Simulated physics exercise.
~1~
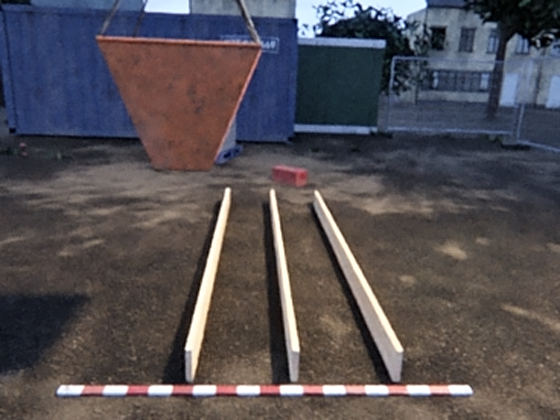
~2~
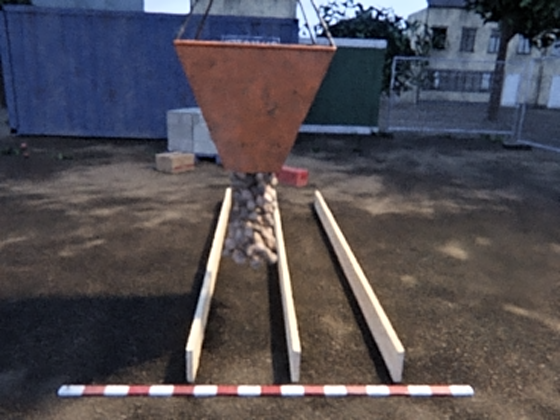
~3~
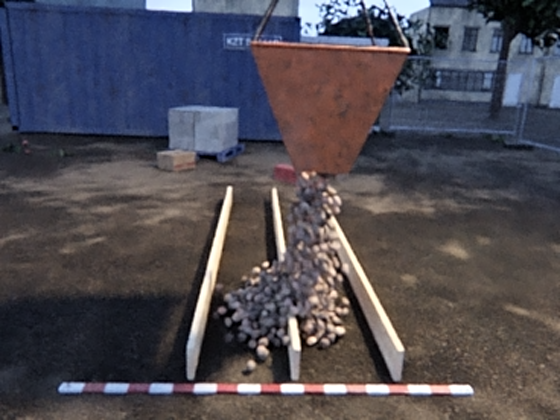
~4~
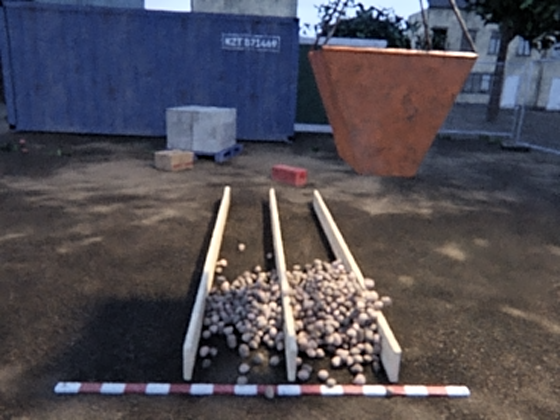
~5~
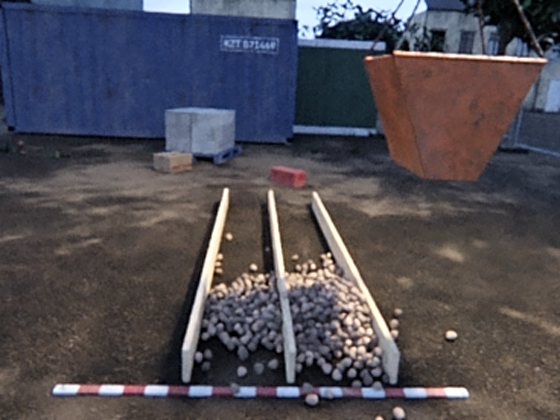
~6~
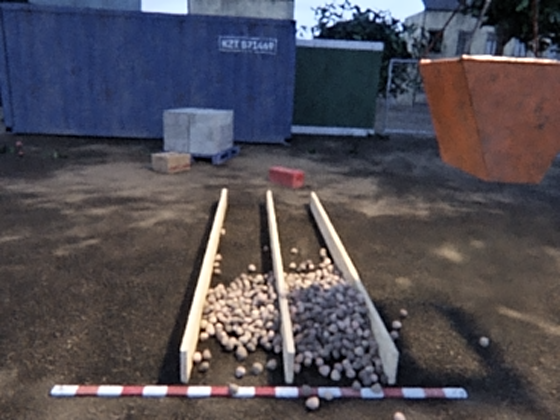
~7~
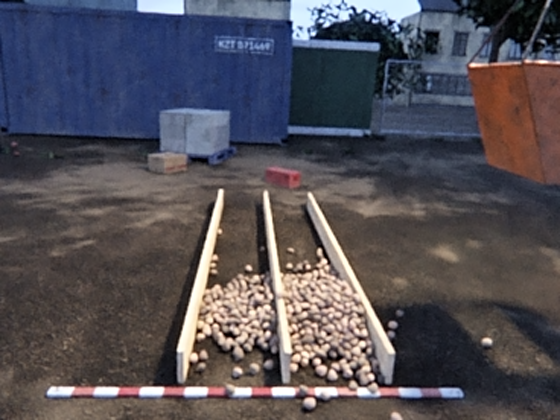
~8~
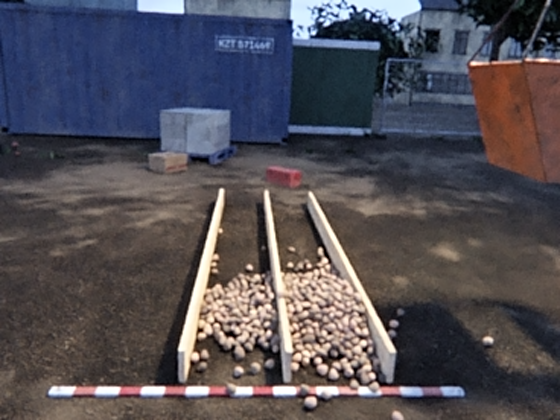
The footage shows an orange crane skip moving right above three wooden planks, pouring rounded cobbles into the two bays between them. The skip swings on empty toward the right edge, leaving stones in both bays, more in the right one, with a few strays outside.
